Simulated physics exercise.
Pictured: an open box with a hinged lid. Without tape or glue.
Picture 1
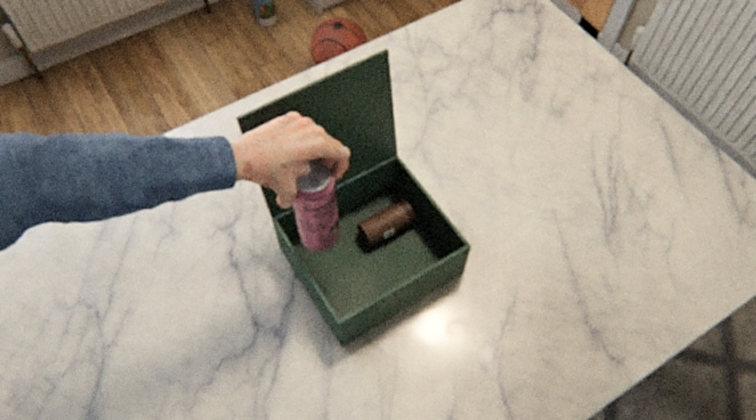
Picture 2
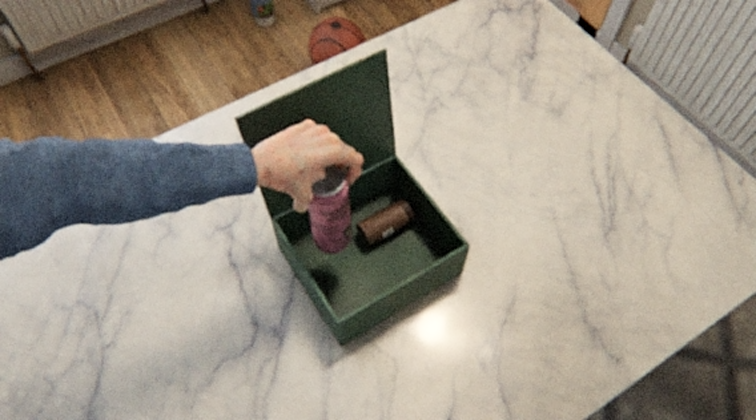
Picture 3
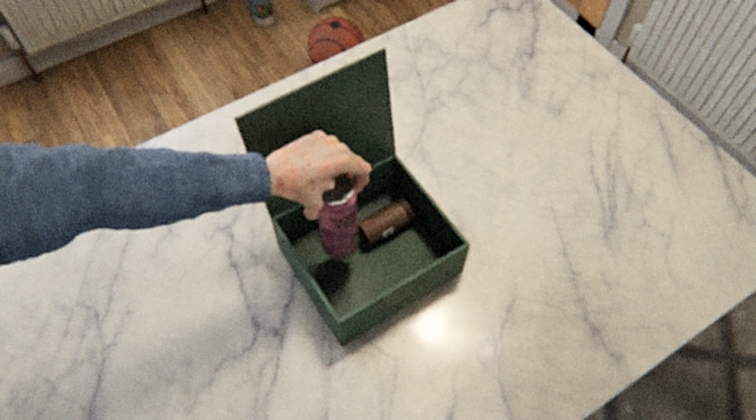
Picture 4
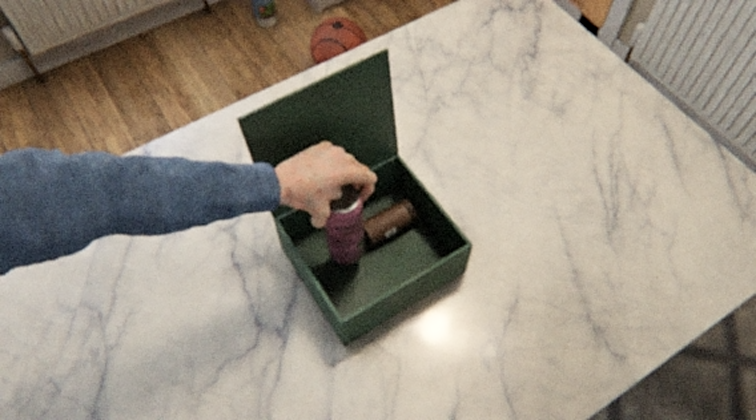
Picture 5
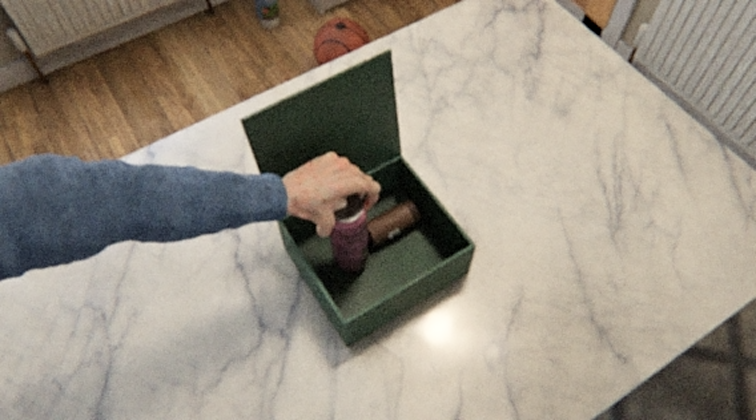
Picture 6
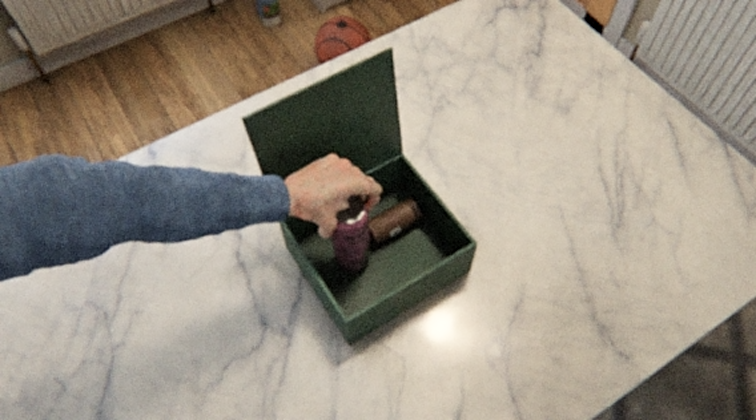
A hand in a blue sleeve lowering a pink can into an open green box beside a brown shaker lying inside.
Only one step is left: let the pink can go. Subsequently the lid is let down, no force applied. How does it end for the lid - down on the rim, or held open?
Pretty clearly the lid won't lie closed.
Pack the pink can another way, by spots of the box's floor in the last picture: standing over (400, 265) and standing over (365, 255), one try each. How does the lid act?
On the first go the lid remains open a bit, and on the second go it settles shut.
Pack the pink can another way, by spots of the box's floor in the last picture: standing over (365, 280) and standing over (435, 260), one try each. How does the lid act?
First try: The lid stays propped open; second try: The lid stays propped open.
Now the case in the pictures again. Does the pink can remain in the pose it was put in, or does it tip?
Result: The pink can leans over.
Then, 1.50 s later than the last frame, lid 69° above the rim.
Then, 1.80 s later than the last frame, lid 38° above the rim; pink can tilted by 19° near (360, 248).
When it is over, lid 19° above the rim; lying over in the box, pink can; brown shaker as before. End places, in pixels of the last picture, pink can near (369, 265).
